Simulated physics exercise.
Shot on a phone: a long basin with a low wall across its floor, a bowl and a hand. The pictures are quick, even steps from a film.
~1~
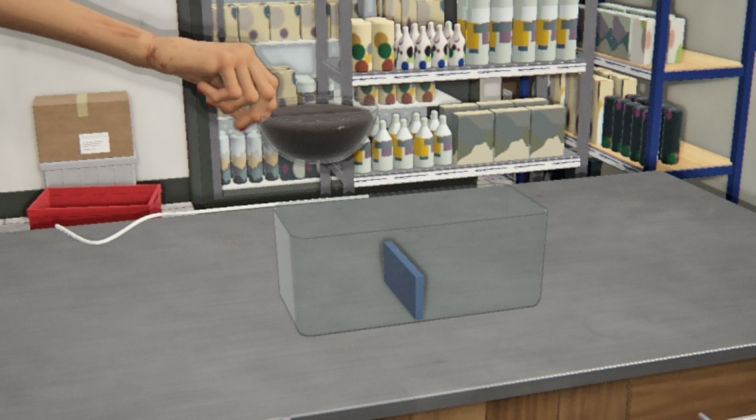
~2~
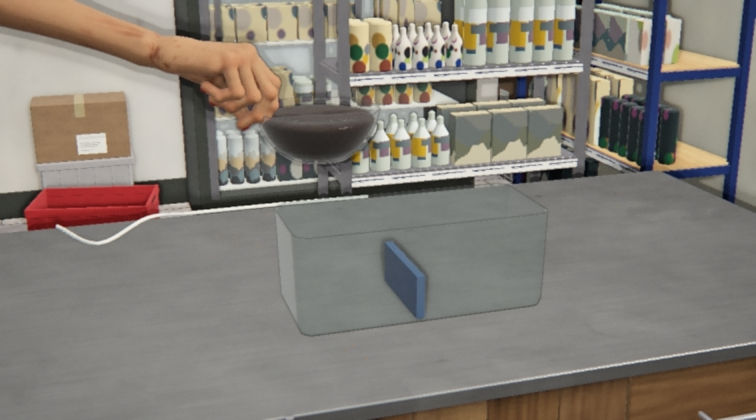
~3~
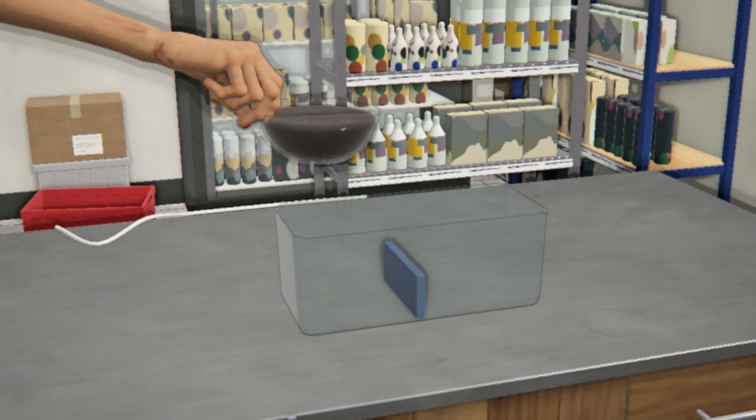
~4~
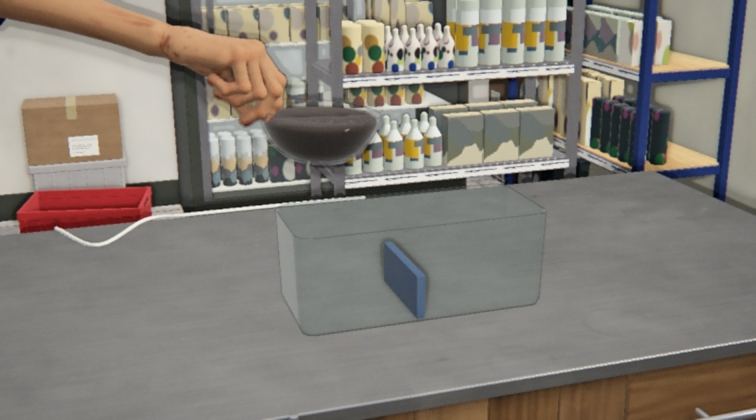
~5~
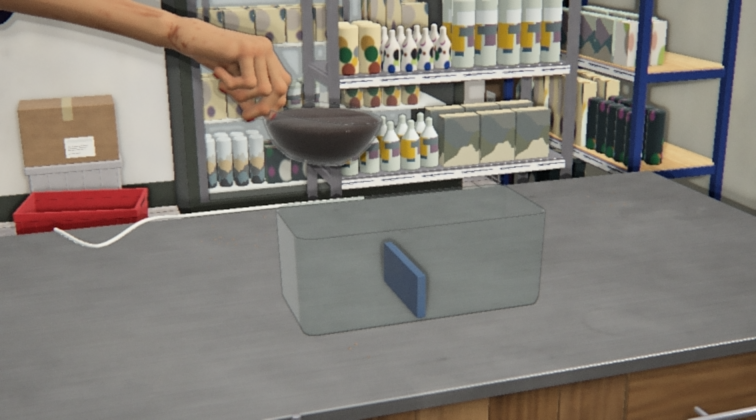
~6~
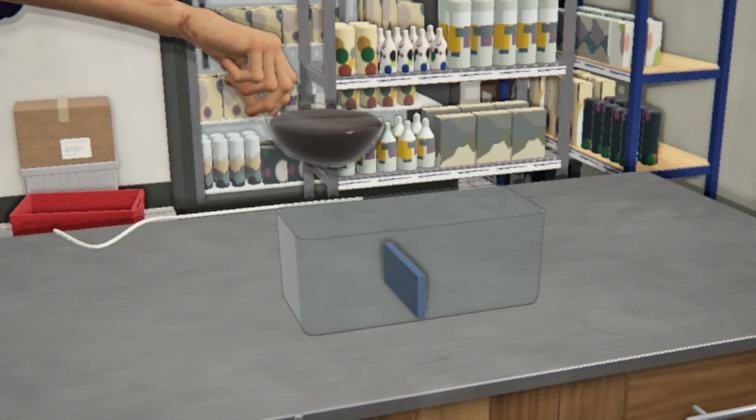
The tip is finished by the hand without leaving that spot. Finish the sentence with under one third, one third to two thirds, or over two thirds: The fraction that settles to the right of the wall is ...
The fraction that settles to the right of the wall is over two thirds.
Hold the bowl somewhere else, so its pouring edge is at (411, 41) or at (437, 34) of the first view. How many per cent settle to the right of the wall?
About 95 per cent, then about 95 per cent.
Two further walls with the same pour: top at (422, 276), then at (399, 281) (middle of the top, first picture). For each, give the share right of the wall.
The first placement gives around 55 percent, the second 75 percent.
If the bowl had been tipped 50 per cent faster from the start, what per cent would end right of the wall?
About 70 per cent.
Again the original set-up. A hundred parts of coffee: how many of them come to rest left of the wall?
I'd say close to 20 per cent.
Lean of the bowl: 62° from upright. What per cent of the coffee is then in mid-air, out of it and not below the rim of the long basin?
Something like 30 per cent of it.
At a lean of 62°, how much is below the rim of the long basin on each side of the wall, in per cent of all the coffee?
Reading: Left some 5 %, right some 35 %.
A moment on, the bowl is tipped part way and 31 per cent is still to pour, 3 is left of the wall and 36 right of it.
Next, the bowl is tipped on its side and 1 per cent is still to pour, 19 is left of the wall and 77 right of it.
Then the bowl is tipped on its side and 0 per cent is still to pour, 22 is left of the wall and 77 right of it.
Later the bowl is tipped on its side and 0 per cent is still to pour, 22 is left of the wall and 77 right of it.
In the end 22 per cent lies left of the wall, 77 right of it and 0 outside.
